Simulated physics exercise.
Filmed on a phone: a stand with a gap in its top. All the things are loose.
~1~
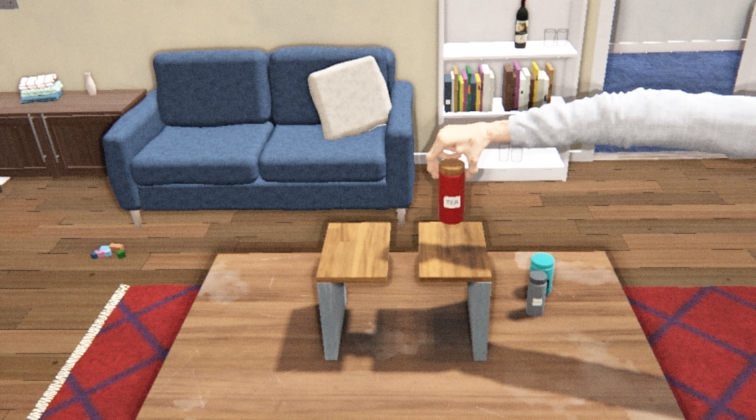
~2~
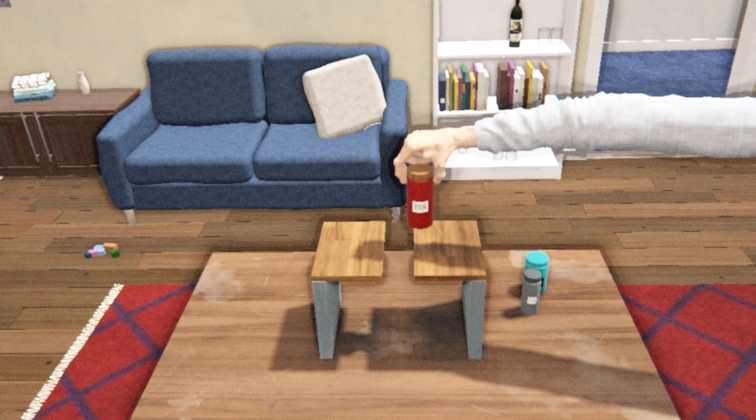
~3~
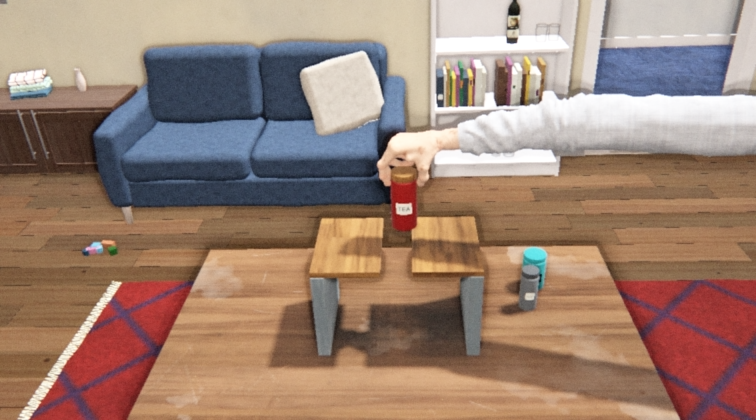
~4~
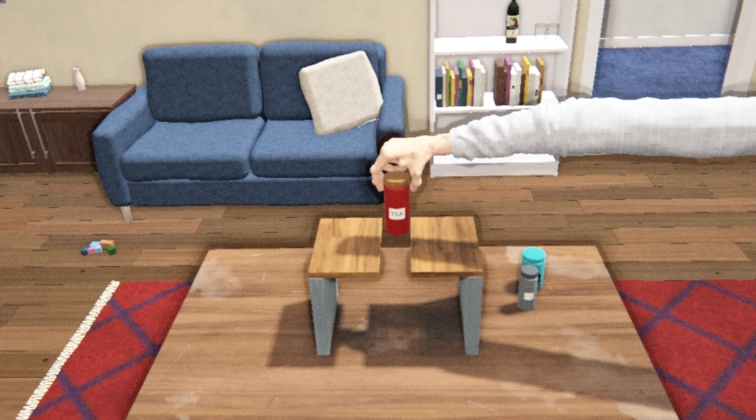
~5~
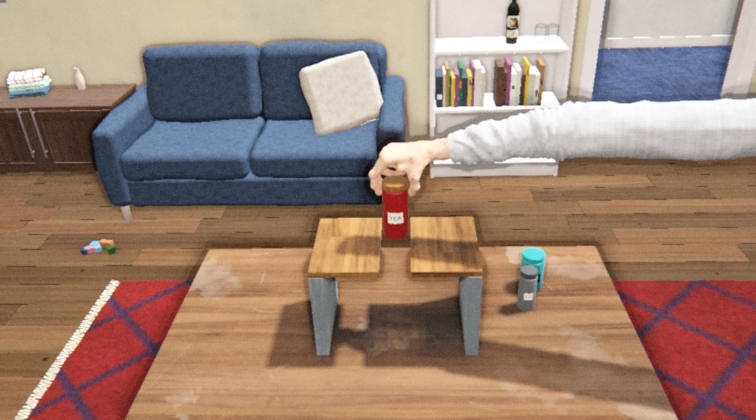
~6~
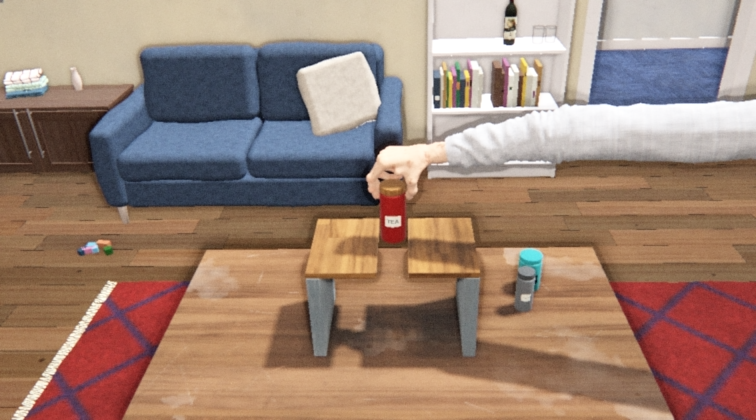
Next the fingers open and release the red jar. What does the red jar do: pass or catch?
Outcome: The jar drops through.
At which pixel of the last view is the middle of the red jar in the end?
Around (395, 303).
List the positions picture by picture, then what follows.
The first picture shows on its way; red jar (452, 192); grey shaker (536, 294).
The second picture shows on its way; red jar (420, 196); grey shaker (531, 292).
The third picture shows on its way; red jar (404, 198); grey shaker (529, 288).
The fourth picture shows on its way; red jar (397, 203); grey shaker (528, 288).
The fifth picture shows on its way; red jar (395, 208); grey shaker (528, 288).
The sixth picture shows poised above the slot; red jar (393, 211); grey shaker (525, 289).
Then, 0.20 s past the last view, red jar displaced about its own width near (393, 229).
Then, 0.30 s past the last view, red jar displaced well along near (395, 280).
Then, 0.50 s past the last view, red jar displaced well along near (395, 301).
Finally, moved from the start, red jar; the other 2 still in place. Final places as the last picture's camera would see them, red jar near (395, 303). The jar goes down the gap.
